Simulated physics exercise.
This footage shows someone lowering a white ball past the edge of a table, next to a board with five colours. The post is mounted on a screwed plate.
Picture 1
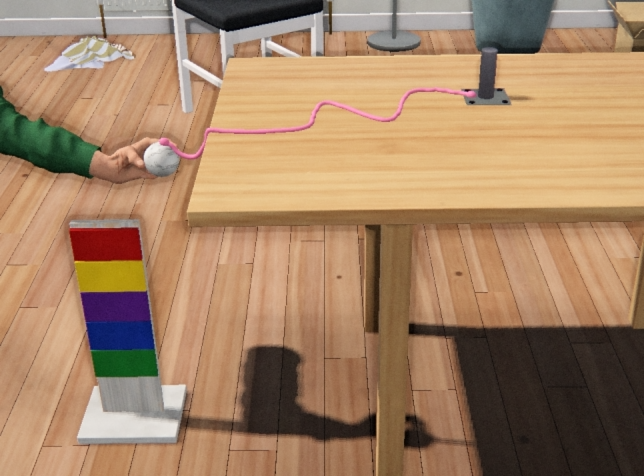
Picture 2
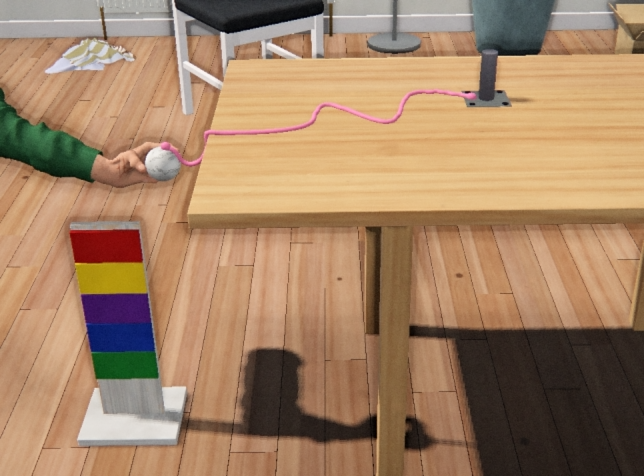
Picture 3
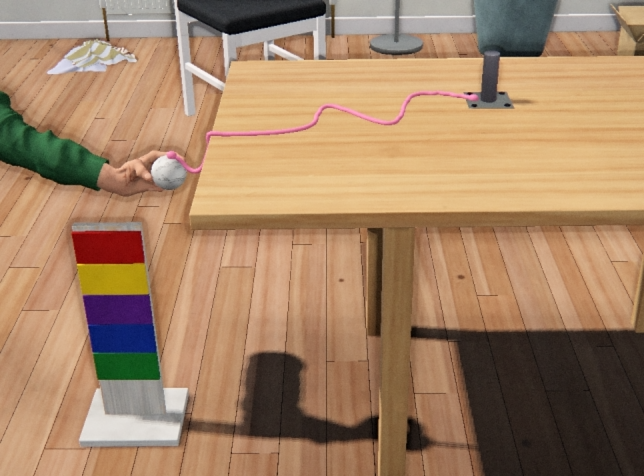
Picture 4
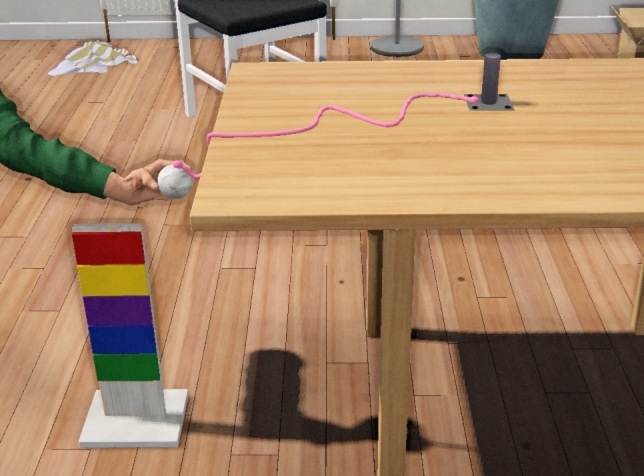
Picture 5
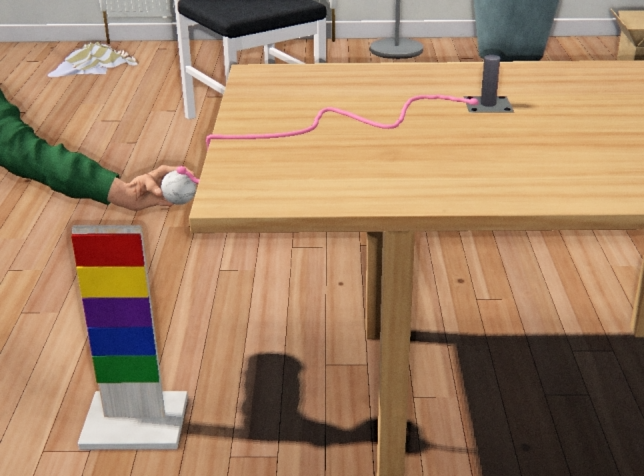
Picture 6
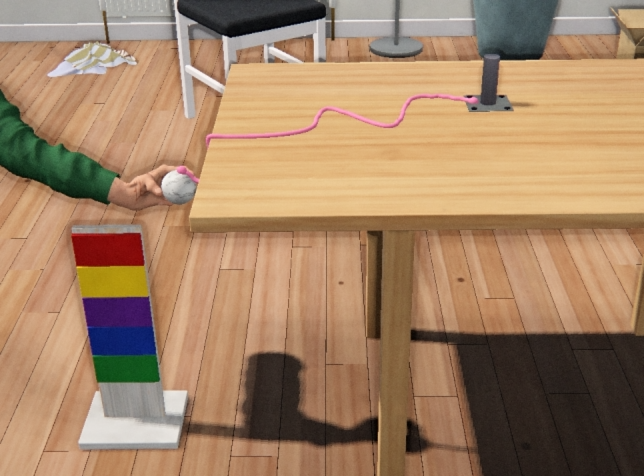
At the start, a hand in a green sleeve holds a white ball beside the left end of a wooden table, with a wavy pink cord running from it to a dark post. The hand then shifts the ball slightly right and down, above a colour-striped stand, and finally keeps it still.
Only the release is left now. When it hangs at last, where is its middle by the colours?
By the colours, at purple.
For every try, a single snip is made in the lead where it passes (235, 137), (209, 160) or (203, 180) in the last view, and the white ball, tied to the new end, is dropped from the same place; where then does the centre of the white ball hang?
In order, it comes to rest around (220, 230), (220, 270) and (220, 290).
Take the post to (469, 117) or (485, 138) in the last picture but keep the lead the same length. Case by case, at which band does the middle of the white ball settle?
Blue; blue.
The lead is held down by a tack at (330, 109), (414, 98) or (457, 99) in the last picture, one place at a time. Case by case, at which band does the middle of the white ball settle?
It ends beside red the first time, purple the second and purple the third.
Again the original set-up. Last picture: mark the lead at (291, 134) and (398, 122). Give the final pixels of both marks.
Final spots: (213, 165), then (346, 115).
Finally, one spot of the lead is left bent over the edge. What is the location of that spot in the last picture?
You'll find it somewhere near (316, 123).
Soon after, ball near (256, 281); level with purple.
After that, ball near (215, 308); level with purple.
In the end, ball near (221, 305); level with purple. Its centre hangs level with the purple band.
